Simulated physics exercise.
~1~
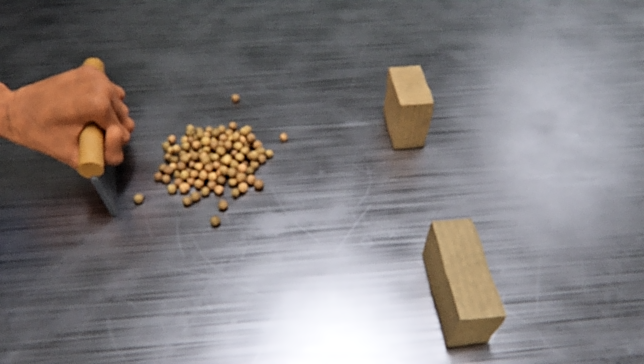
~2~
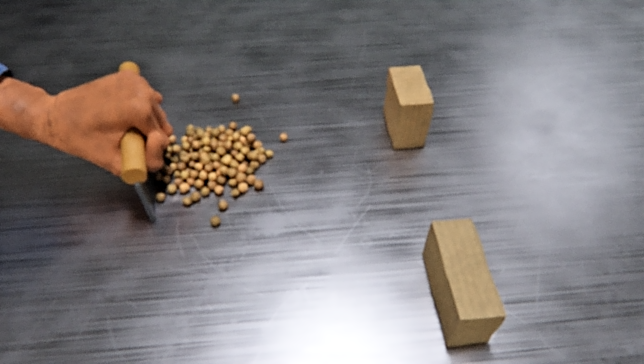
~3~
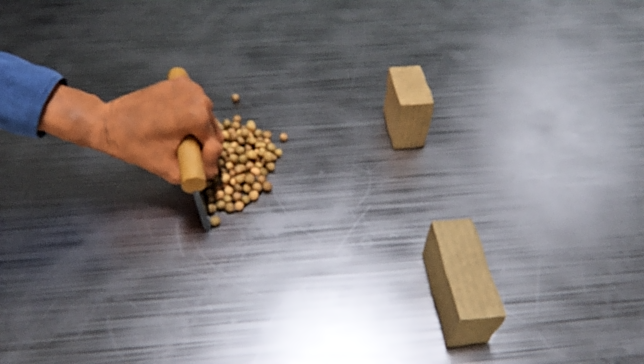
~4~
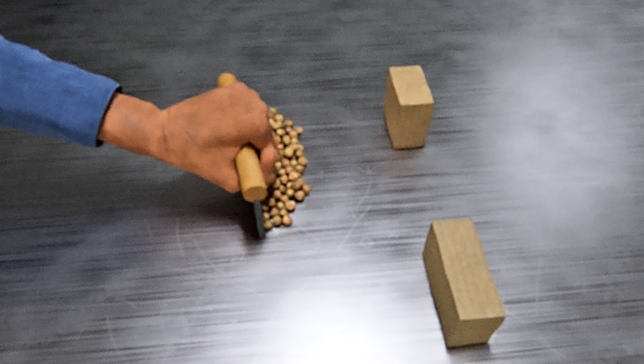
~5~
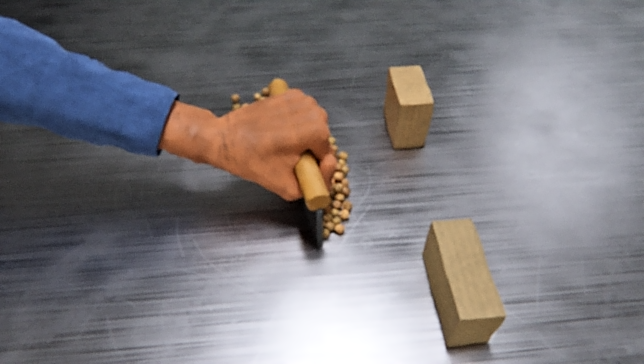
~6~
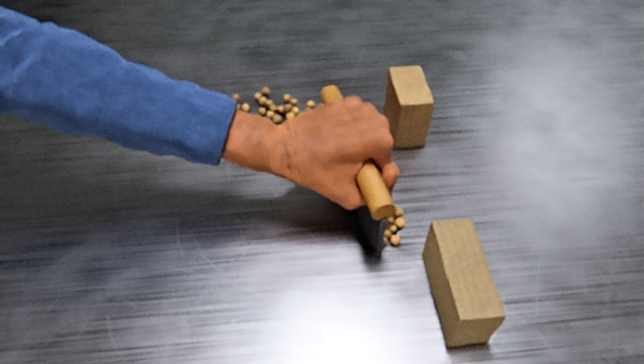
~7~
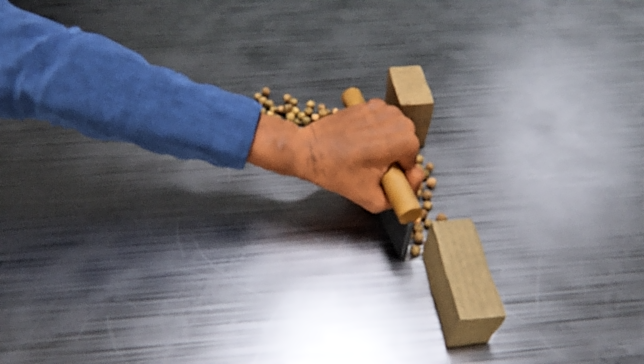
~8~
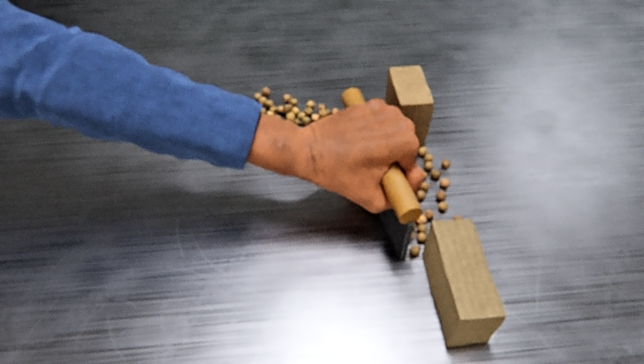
We see a hand in a blue sleeve push a pile of wooden beads rightward with a scraper toward two wooden blocks. Some beads trail off behind the hand near the far block, and the scraper stops at the gap with a few beads spilling into it.
